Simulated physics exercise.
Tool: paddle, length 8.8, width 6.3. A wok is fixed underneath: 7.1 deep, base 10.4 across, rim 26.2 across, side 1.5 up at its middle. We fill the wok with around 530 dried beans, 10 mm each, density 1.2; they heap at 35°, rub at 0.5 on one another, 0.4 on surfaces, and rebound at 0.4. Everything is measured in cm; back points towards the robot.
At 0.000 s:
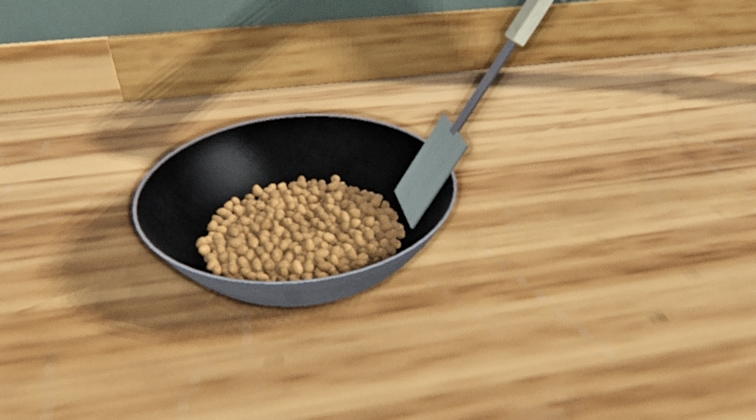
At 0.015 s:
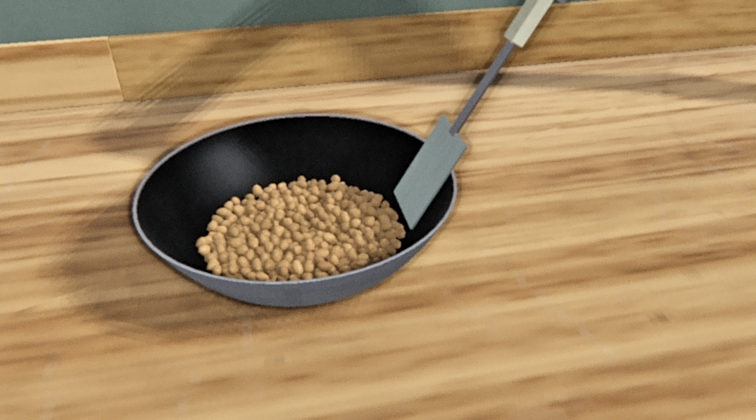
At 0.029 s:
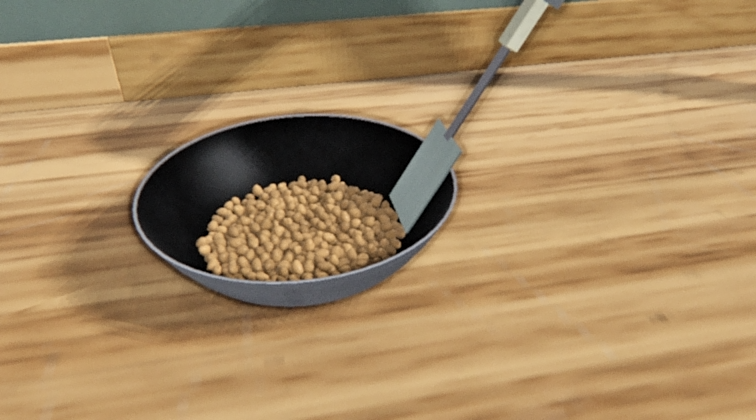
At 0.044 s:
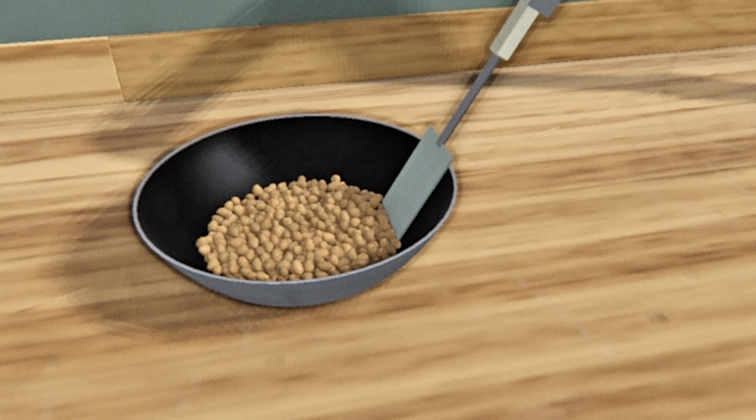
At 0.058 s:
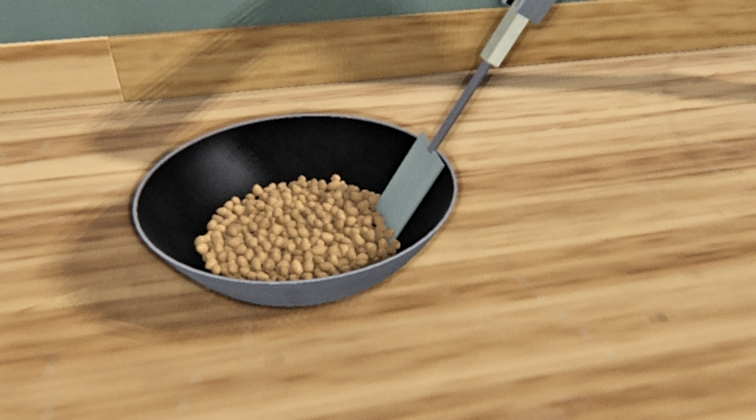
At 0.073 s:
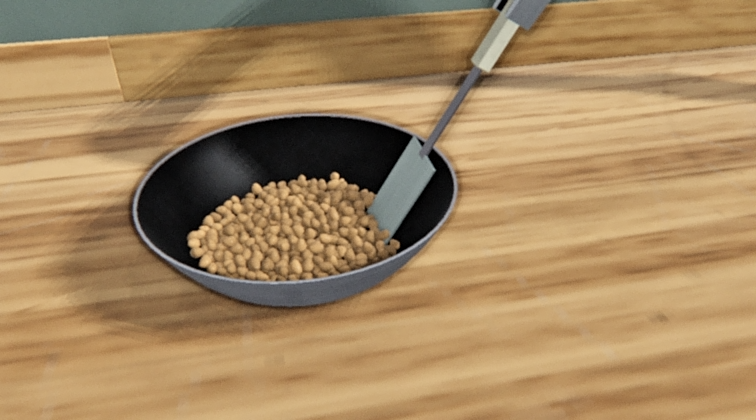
A grey spatula angled in from the upper right slides a short way down and left inside a black wok on a wooden surface, pressing into the heap of tan dried beans and nudging them slightly to the left.
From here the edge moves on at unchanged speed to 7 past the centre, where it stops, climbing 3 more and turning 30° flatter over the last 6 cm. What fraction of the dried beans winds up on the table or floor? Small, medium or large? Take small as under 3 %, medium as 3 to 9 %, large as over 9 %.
Small, so under 3 %.
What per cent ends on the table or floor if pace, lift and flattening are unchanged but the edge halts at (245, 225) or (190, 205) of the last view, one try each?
First try roughly 0 percent, second roughly 5 percent.
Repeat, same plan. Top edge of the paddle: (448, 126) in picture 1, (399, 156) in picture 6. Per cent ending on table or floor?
Roughly 0 %.
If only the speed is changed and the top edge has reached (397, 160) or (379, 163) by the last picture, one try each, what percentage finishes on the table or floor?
About 5 and 10 percent.
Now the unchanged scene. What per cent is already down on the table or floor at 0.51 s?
About 0 per cent.
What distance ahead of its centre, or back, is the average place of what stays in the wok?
I'd say close to 4.0 cm toward the front.
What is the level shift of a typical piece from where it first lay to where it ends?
About 3 cm.
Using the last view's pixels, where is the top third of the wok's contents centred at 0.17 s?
Centre estimated at around (245, 232).
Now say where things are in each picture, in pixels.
The first frame shows paddle top edge at (456, 129), sloping 59°; upper third of the load around (301, 230), from x 205 to 400, top at y 180; 534 in the wok.
The second frame shows paddle top edge at (455, 130), sloping 59°; upper third of the load around (301, 230), from x 205 to 400, top at y 180.
The third frame shows paddle top edge at (450, 134), sloping 59°; upper third of the load around (301, 230), from x 205 to 400, top at y 180.
The fourth frame shows paddle top edge at (441, 142), sloping 59°; upper third of the load around (301, 230), from x 205 to 395, top at y 180.
The fifth frame shows paddle top edge at (433, 148), sloping 59°; upper third of the load around (301, 229), from x 200 to 395, top at y 180.
The sixth frame shows paddle top edge at (424, 152), sloping 59°; upper third of the load around (293, 231), from x 195 to 395, top at y 175; 534 in the wok.
By 0.17 s, sloping 59°, highest piece 6 above the table; 534 in the wok.
By 0.26 s, sloping 47°, highest piece 7 above the table; 534 in the wok.
By 0.51 s, sloping 29°, highest piece 6 above the table; 534 in the wok.
By 1.56 s, sloping 29°, highest piece 6 above the table; 534 in the wok.
Final count, 534 in the wok. That is 0 % on the table or floor.
